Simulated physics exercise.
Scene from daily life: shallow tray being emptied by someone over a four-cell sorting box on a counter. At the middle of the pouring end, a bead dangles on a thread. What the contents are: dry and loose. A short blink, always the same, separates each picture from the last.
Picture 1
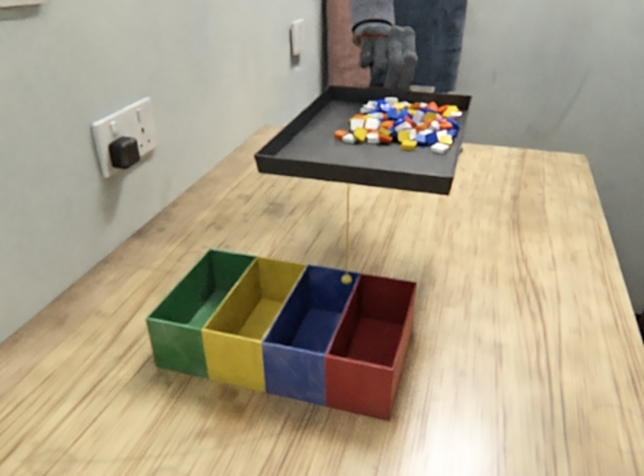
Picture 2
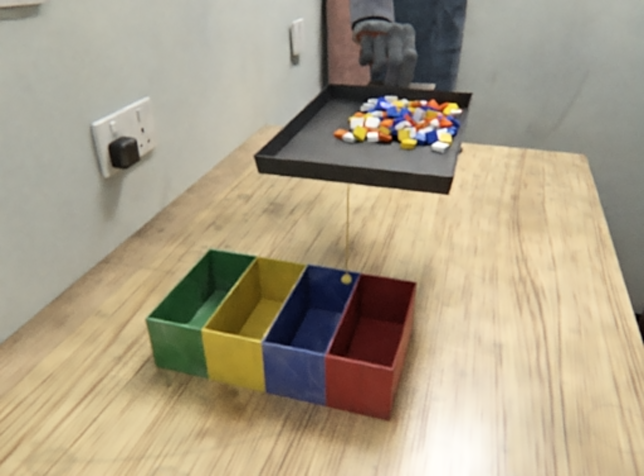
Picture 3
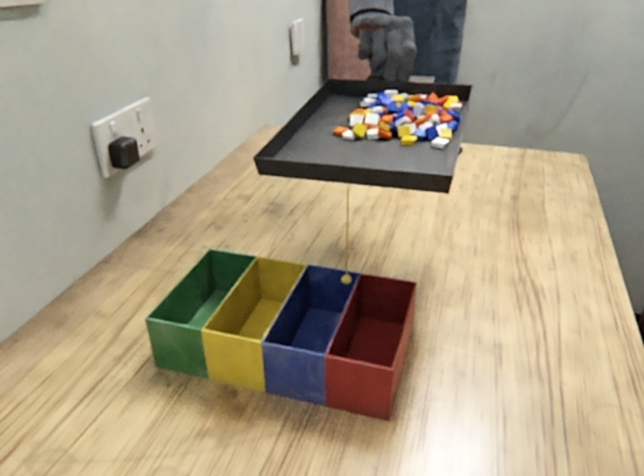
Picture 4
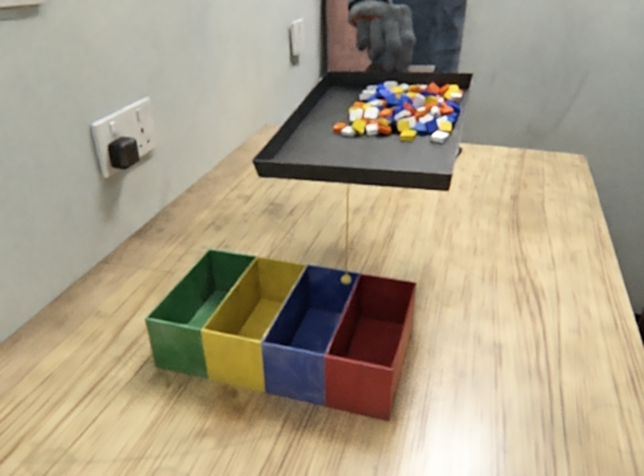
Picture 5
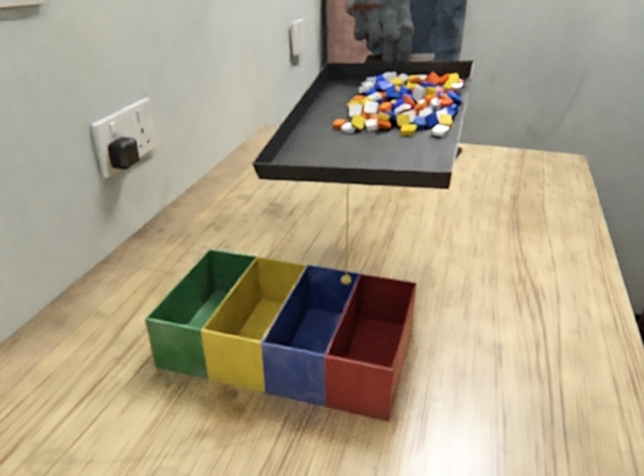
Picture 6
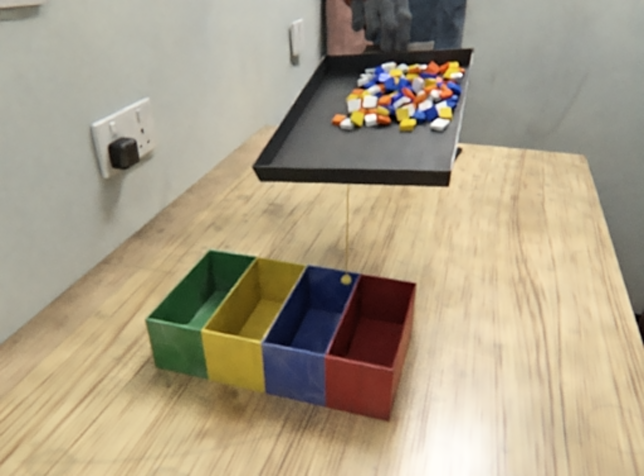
We see a gloved hand at the far side of a dark tray of colourful small pieces, gradually raising that side above a four-cell box, while the near edge dips slightly at its left corner and the pieces stay bunched.
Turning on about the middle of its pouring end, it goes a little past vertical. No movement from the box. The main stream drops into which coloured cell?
It drops into the yellow cell.
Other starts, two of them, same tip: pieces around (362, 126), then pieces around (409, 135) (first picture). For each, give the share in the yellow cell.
Near 70 per cent and near 60 per cent.
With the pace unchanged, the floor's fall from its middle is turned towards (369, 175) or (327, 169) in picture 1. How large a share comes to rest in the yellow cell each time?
Near 0 % and, after that, 40 %.
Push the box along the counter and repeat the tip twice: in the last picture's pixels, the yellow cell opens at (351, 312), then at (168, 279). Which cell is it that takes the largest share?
Result 1: Green. Result 2: The cell in red.
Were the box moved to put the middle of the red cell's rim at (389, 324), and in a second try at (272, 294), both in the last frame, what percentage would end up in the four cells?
Roughly 100 per cent, then roughly 90 per cent.
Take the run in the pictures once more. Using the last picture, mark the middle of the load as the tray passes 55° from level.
The middle of the load sits near (301, 156).
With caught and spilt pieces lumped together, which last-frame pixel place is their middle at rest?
Once it all stops, the middle lies near (269, 332).
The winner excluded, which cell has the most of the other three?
Second: Blue.
Shortly afterwards, tray tipped steeply; all but a few on the tray; a little falling or outside the box.
Next, tray tipped right over; near two thirds on the tray; near a quarter in the yellow cell; a little in the blue cell; only a few in the green cell; a little falling or outside the box.
Some moments later, tray tipped past a quarter turn; the bulk in the yellow cell; near a quarter in the blue cell; only a few in the green cell.
In the end, tray tipped past a quarter turn; the bulk in the yellow cell; near a quarter in the blue cell; only a few in the green cell; none at all in the red cell.
